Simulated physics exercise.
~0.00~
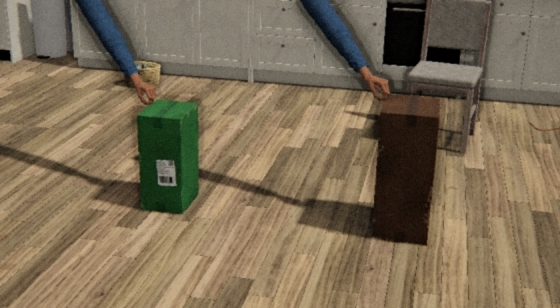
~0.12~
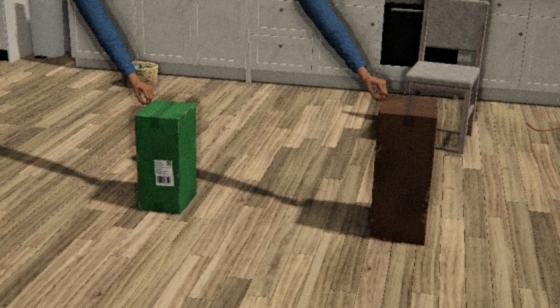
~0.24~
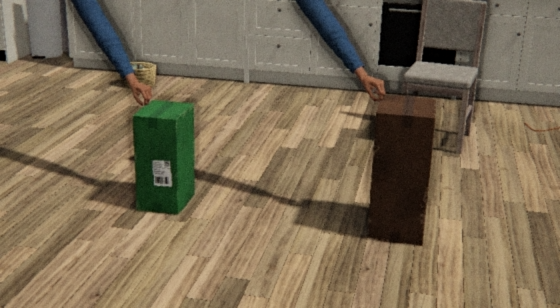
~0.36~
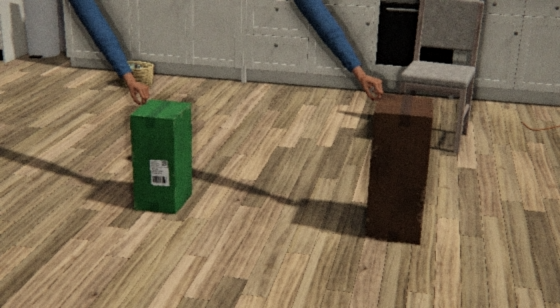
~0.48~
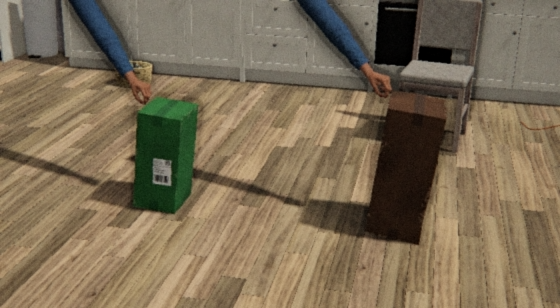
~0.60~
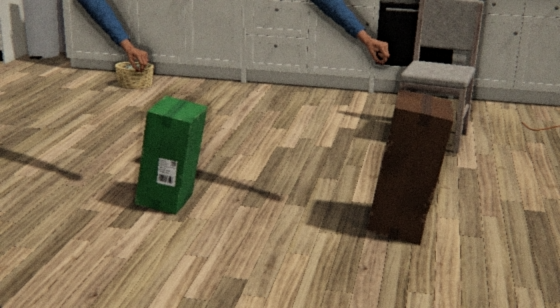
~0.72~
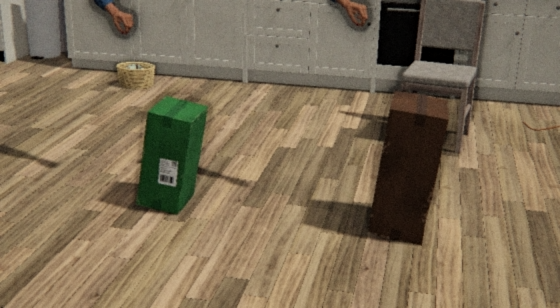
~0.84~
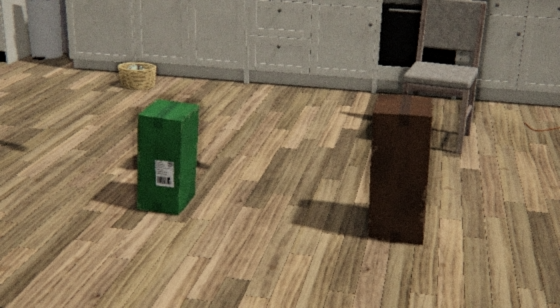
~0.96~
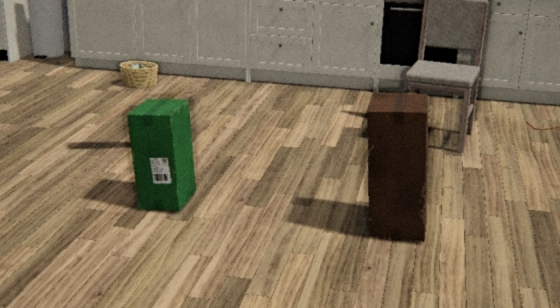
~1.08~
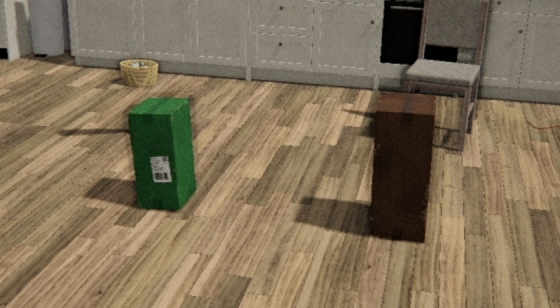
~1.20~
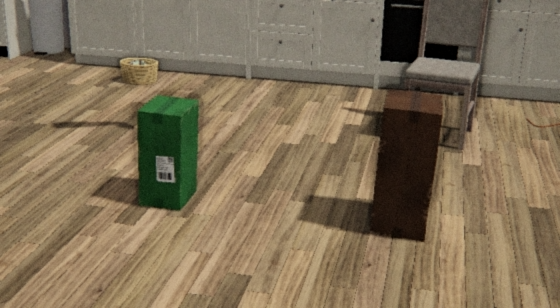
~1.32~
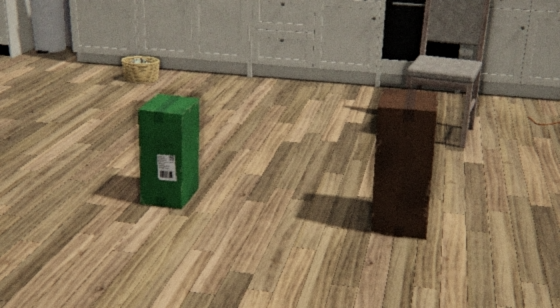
Two blue-sleeved arms reach down from the top and press a hand against each of two tall boxes, a green one with a white label at left and a taller brown one at right. They stand on a wood plank floor, seen from slightly above by a gently swaying camera, with grey cabinets, a chair and a small basket behind. Both boxes tip slightly to the right as the hands let go and draw back out of view. The boxes rock back leftward, wobble a little, and finally stand upright on their bases.
